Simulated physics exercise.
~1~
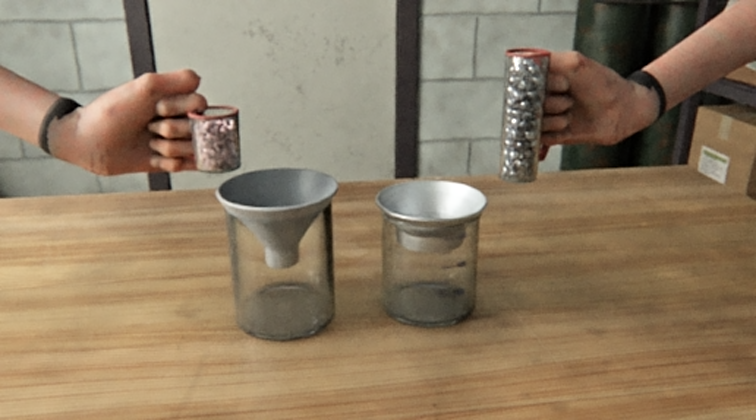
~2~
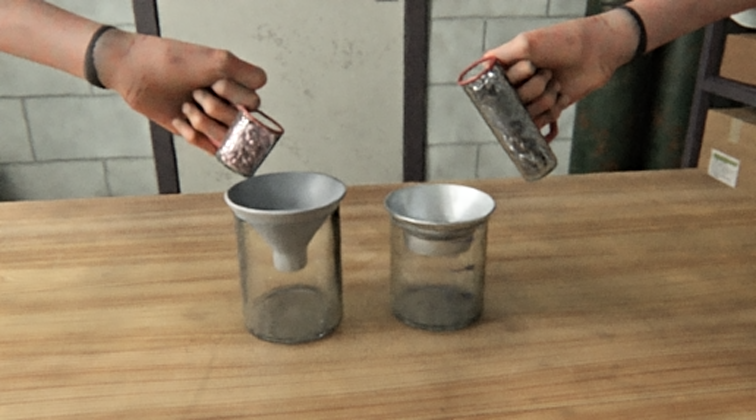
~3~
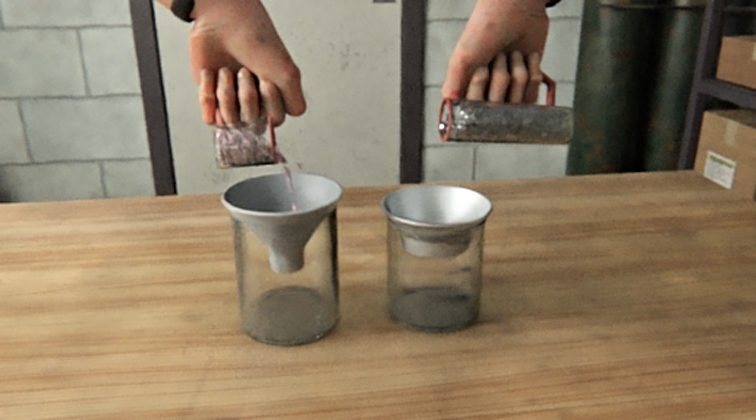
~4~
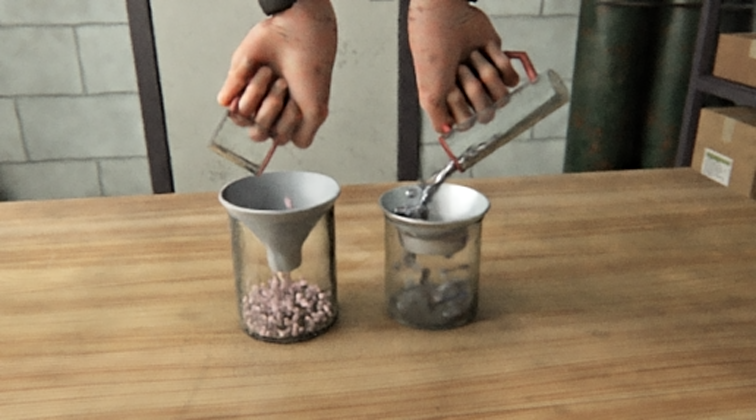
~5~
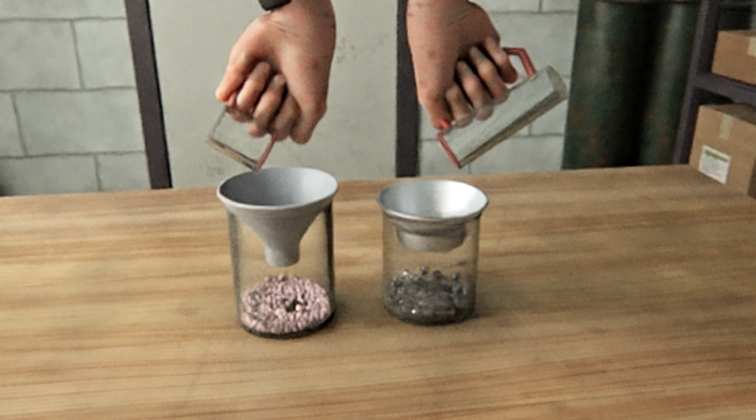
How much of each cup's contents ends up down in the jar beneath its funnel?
All of it does. The pinkish bits pass through the left funnel and the grey pieces pass through the right one, leaving nothing held back in either.
